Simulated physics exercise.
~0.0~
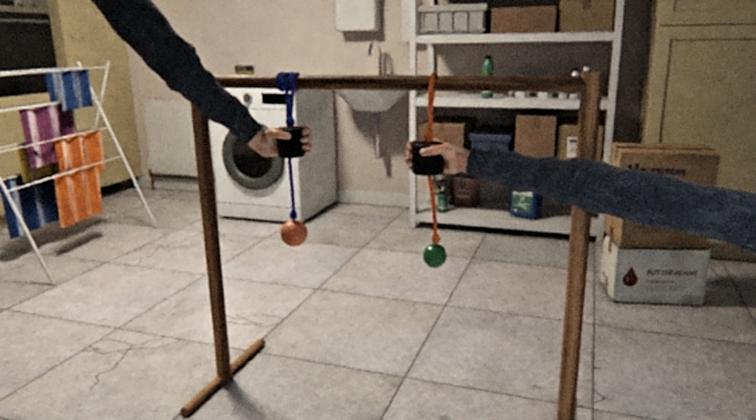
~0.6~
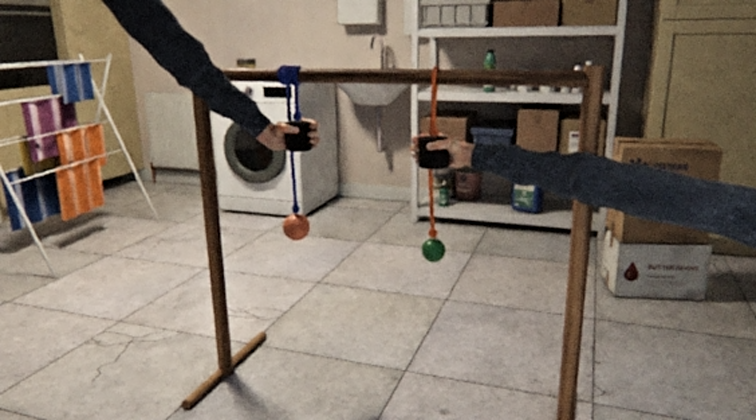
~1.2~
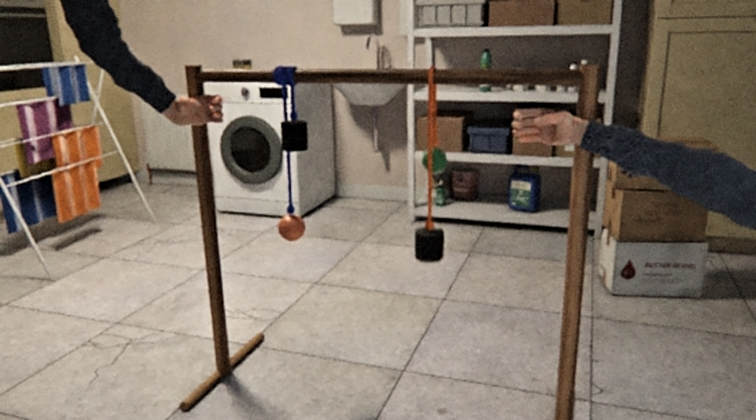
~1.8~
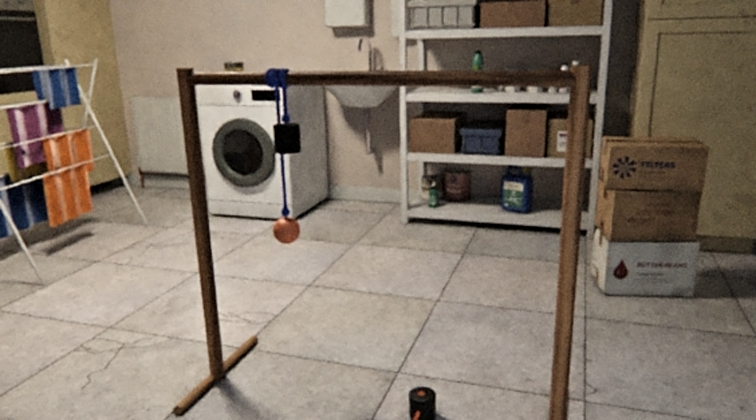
In a laundry room, two hands held small black blocks on ropes slung over a wooden rail, then let go; the left block stayed hanging with its orange ball, while the right one dropped to the floor and its rope left the rail.
